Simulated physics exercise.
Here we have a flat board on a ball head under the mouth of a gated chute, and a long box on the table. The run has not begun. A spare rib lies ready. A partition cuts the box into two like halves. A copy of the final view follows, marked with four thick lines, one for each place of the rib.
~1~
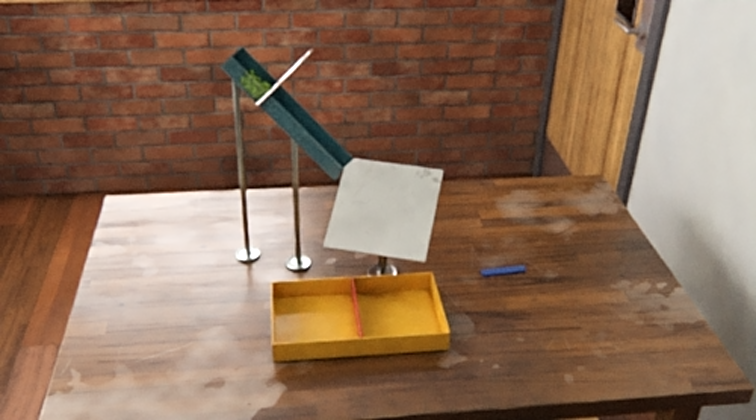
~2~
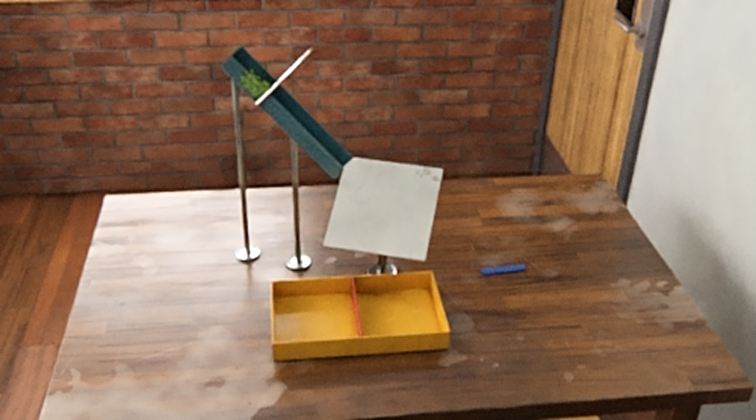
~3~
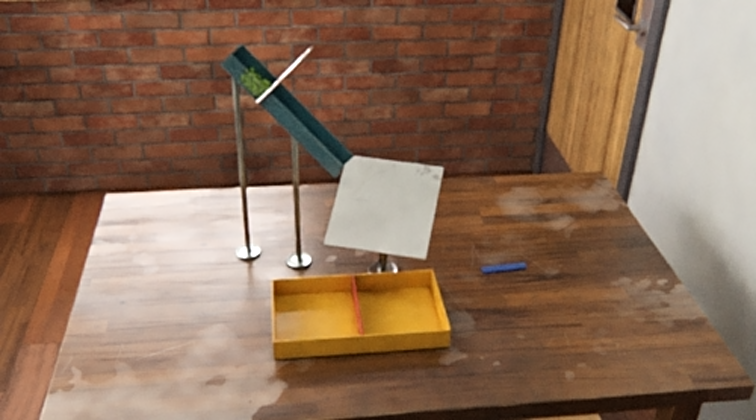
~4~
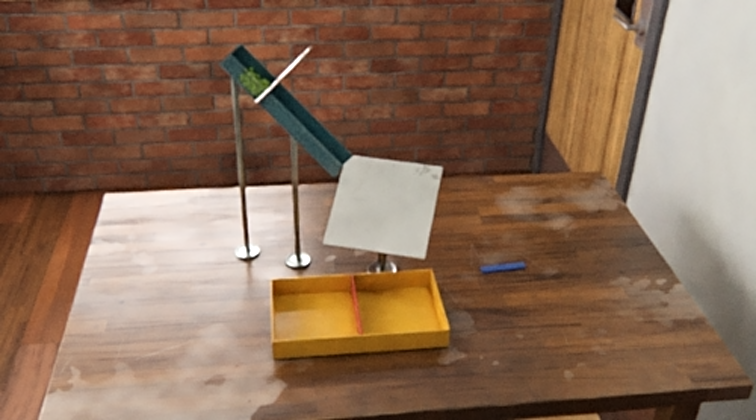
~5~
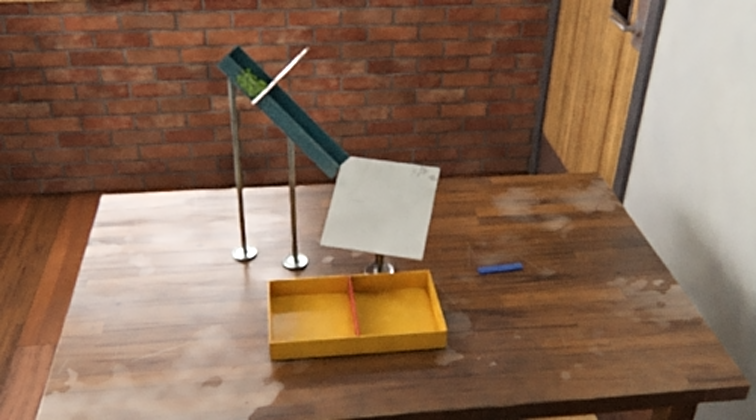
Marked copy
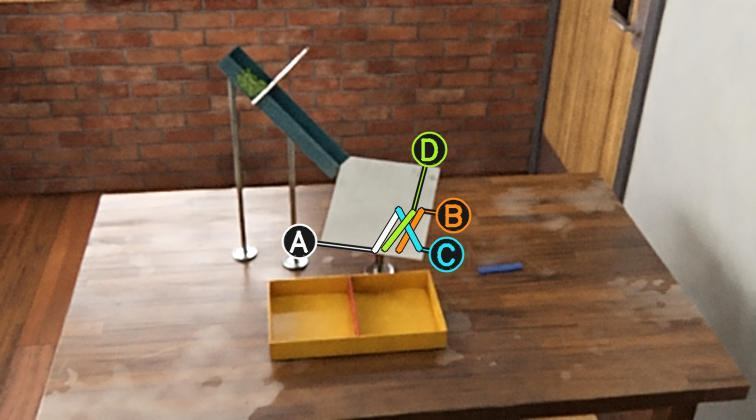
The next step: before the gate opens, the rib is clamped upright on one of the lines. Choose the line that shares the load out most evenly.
A.
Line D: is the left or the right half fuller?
The right half.
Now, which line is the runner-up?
Line D.
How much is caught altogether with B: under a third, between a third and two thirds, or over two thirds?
Line B gives over two thirds.
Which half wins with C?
The right half.
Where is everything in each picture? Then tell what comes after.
In the first frame, load behind the gate near (258, 85), dried peas; lip of the chute near (339, 174), sloping fairly steeply.
In the second frame, middle of the board near (384, 206), tilted fairly steeply; middle of its low edge near (373, 253); of its high edge near (394, 163).
In the third frame, front corners of the box near (274, 342) and (450, 330); front end of its middle wall near (363, 336).
In the fourth frame, middle of the load near (257, 82); lip near (339, 171).
In the fifth frame, middle of the load near (254, 84); lip near (336, 172).
On the marked copy, line A from (398, 211) to (374, 250); line B from (421, 210) to (398, 250); line C from (398, 209) to (419, 248); line D from (413, 212) to (384, 248).
For line A, of what is caught, close to half in the left half, close to half in the right.
For line B, of what is caught, only a few in the left half, all but a few in the right.
For line C, of what is caught, only a few in the left half, all but a few in the right.
For line D, of what is caught, close to a quarter in the left half, the bulk in the right.
